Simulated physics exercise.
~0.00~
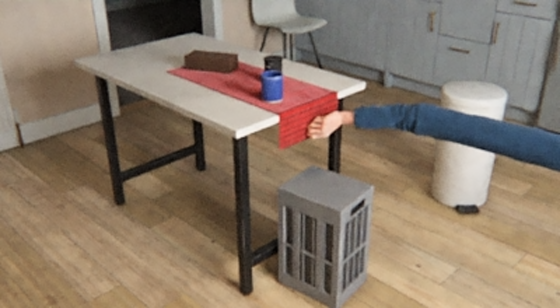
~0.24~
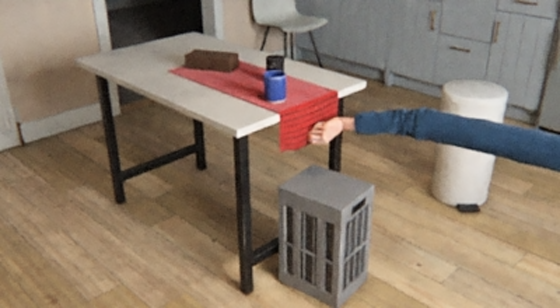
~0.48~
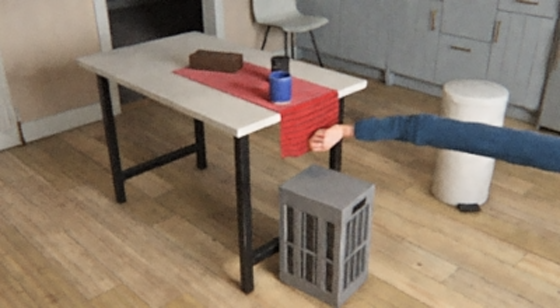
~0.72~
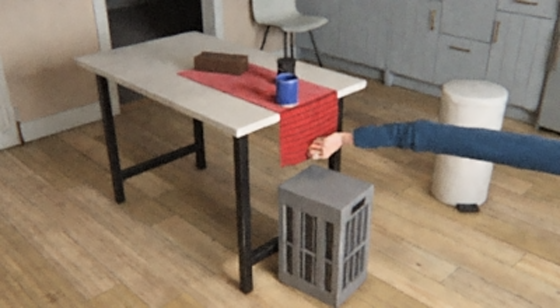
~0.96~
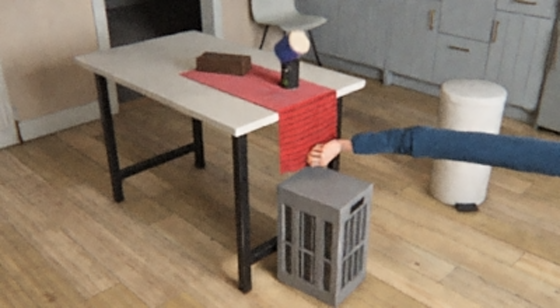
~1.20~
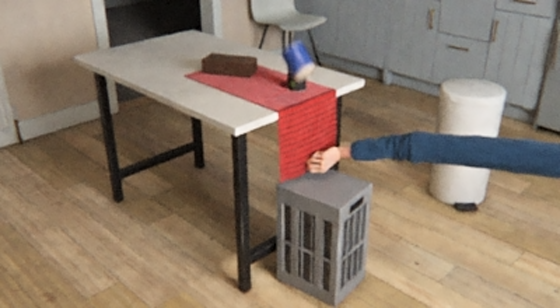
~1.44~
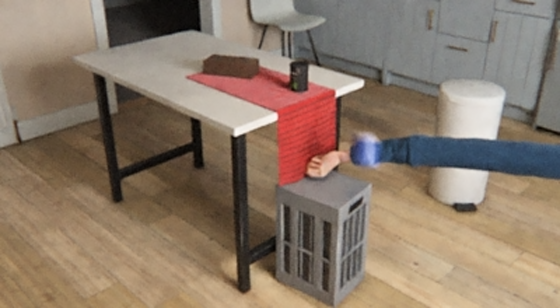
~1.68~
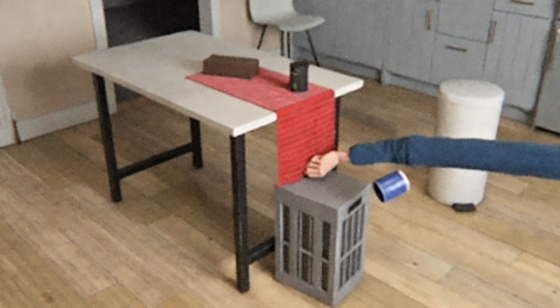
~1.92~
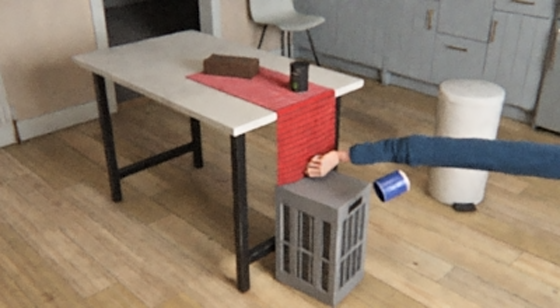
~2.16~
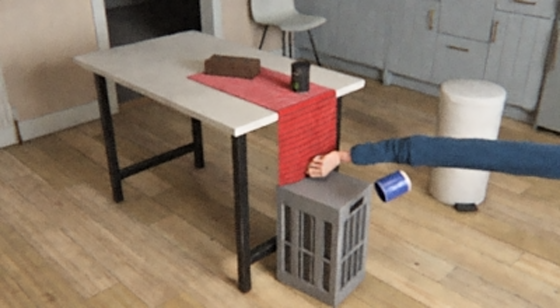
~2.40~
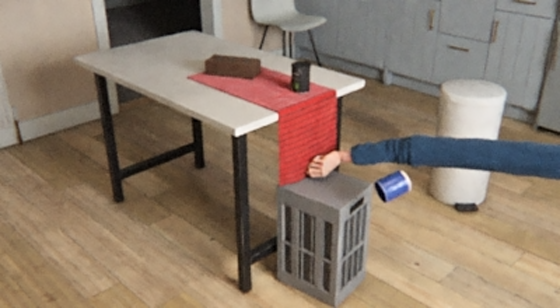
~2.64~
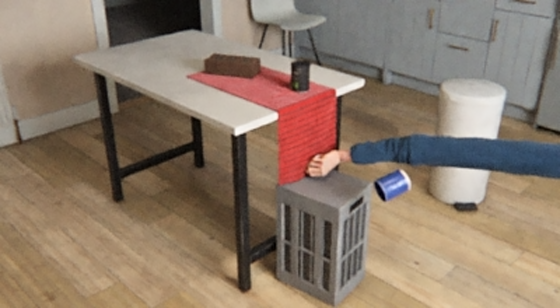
The clip opens on a pale table where a brick, a black tin and a blue mug sit on a red scarf, its hanging end gripped by a hand reaching in from the right. The hand slowly draws the end downward toward a grey crate, and the brick, tin and mug ride along to the right. Near the table's edge the mug suddenly pops up and flips over, then tumbles down past the hand. The hem reaches the crate and the pulling stops. The mug ends on its side just right of the crate, while the tin stays upright on the table with the brick.
